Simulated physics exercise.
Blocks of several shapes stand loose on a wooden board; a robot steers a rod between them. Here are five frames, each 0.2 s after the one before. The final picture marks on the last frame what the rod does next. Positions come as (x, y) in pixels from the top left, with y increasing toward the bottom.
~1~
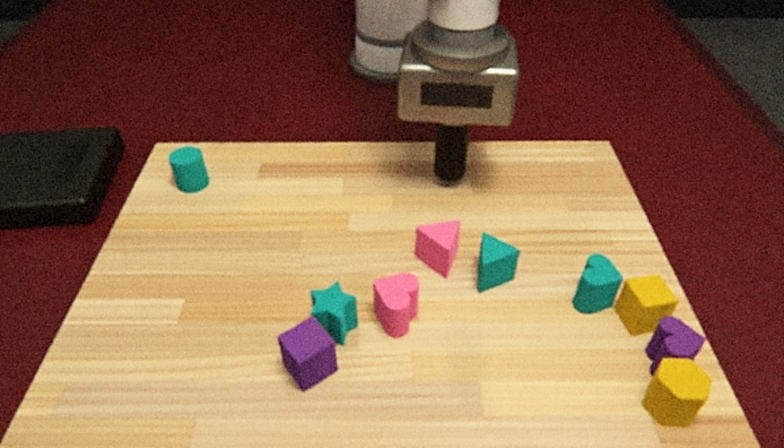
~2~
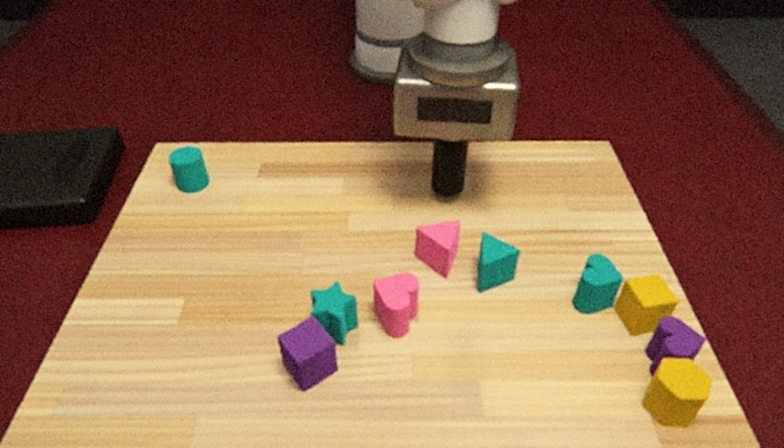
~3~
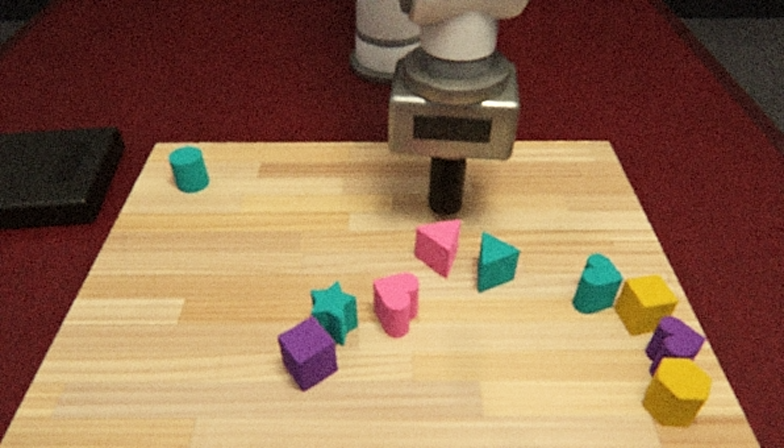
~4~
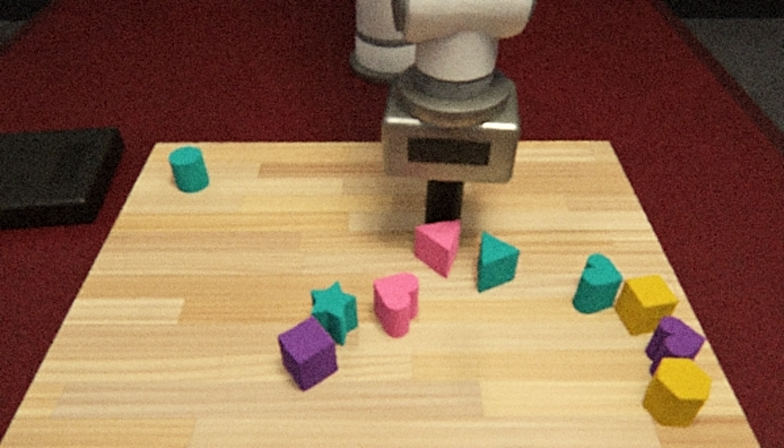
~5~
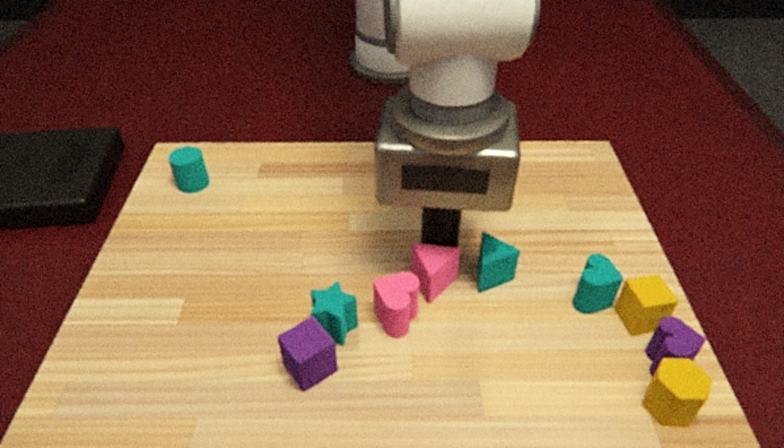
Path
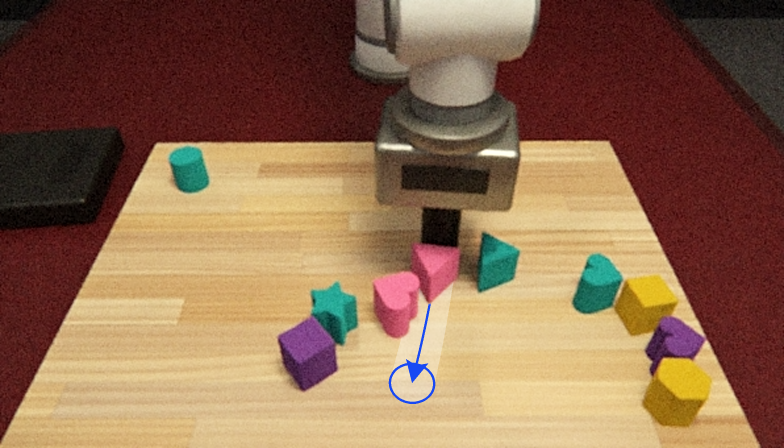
On a wooden board scattered with colourful blocks, a robot arm lowers its dark rod toward the viewer, nudging a pink triangular block forward.
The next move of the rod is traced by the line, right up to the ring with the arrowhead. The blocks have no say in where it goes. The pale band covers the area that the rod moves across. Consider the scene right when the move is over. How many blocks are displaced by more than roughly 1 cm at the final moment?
It looks like two blocks will be pushed more than about 1 cm.
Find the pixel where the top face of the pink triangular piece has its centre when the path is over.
Final place: (398, 388).
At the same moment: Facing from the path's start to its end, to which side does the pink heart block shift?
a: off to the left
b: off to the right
Letter b.
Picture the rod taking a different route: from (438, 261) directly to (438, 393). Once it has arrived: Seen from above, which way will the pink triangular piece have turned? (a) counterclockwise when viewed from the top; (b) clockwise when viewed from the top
The one that fits is b, clockwise when viewed from the top.
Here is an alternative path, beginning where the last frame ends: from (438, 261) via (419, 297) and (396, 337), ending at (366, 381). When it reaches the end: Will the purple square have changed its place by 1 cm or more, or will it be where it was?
That block slides.
Drawn move, straight from (438, 261) to (412, 383).
What follows on the original path. One third of the way, rod at (432, 288); pink heart block at (384, 297), turned 25° clockwise; pink triangular piece at (428, 294).
Two thirds of the way, rod at (423, 329); pink heart block at (372, 305), turned 65° clockwise; pink triangular piece at (409, 338), turned 30° clockwise.
At the end, rod at (412, 374); pink heart block at (372, 305), turned 65° clockwise; pink triangular piece at (398, 388), turned 25° clockwise; turquoise triangular piece still.
